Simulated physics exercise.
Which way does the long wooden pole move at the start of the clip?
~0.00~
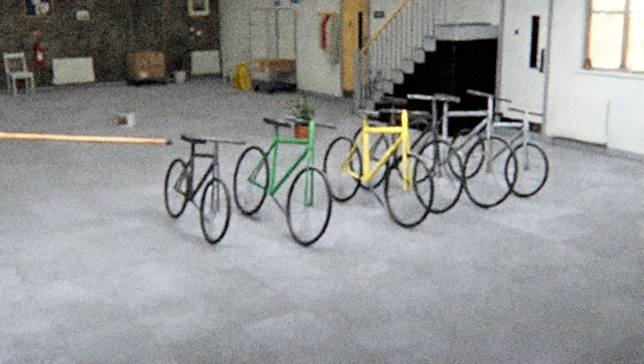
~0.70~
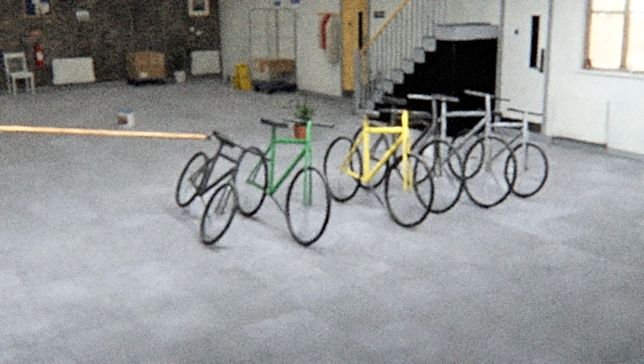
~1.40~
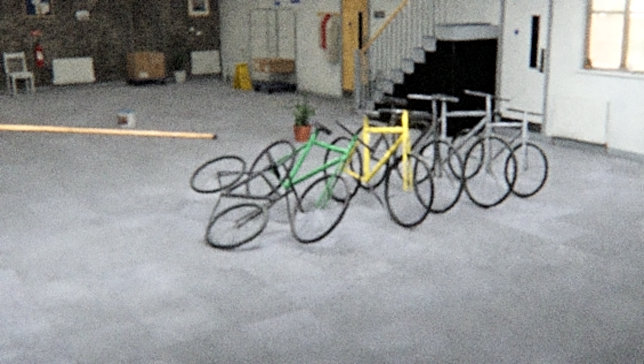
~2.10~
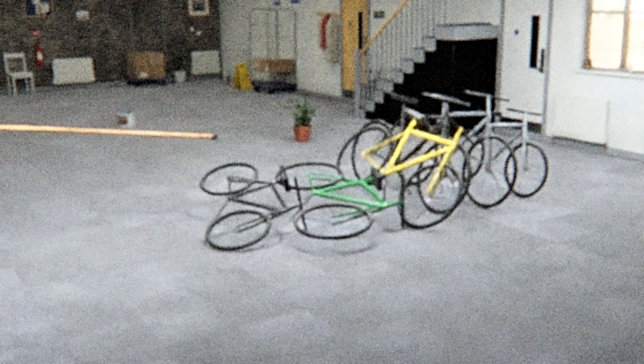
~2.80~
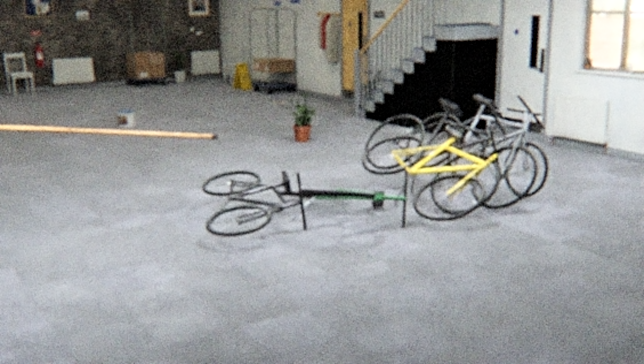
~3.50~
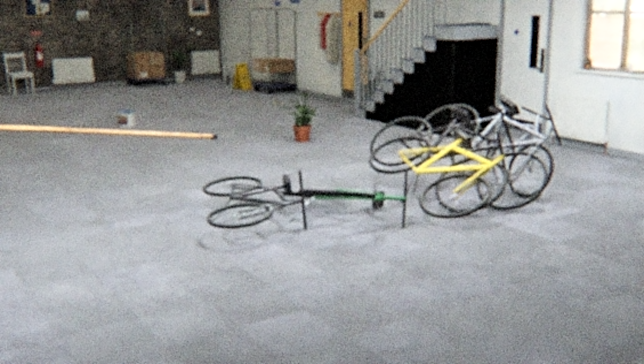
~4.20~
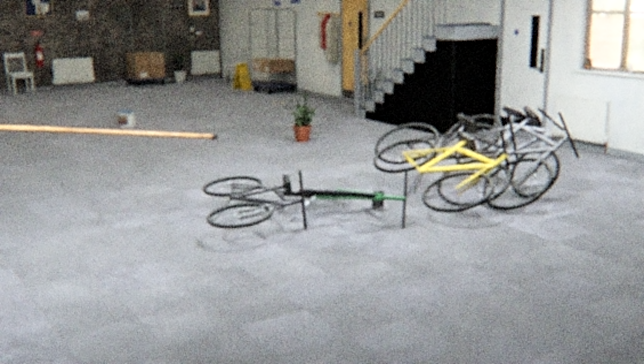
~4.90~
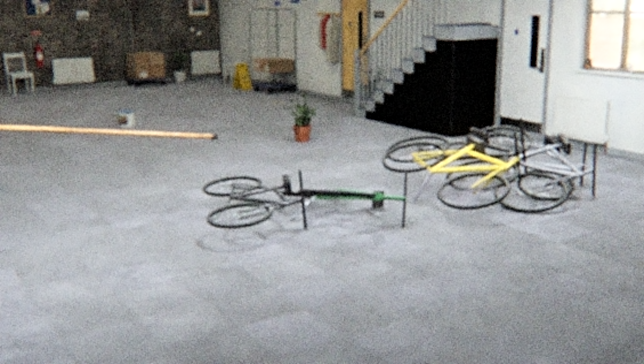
The pole moves to the right, towards the nearest dark bicycle in the row.
In a wide grey-floored hall with a staircase at the back, six bicycles stand in a row, a green one and a yellow one among the darker and greyer ones. A long wooden pole slides in from the left and pushes the nearest dark bicycle, which tips right into the green one. The pole stops while the green bicycle goes over and knocks into the yellow one. The yellow bicycle tips into the grey ones beyond, and they sink down together. At the end none is standing, with the green bicycle flat and the yellow one steeply tilted in the tangle.
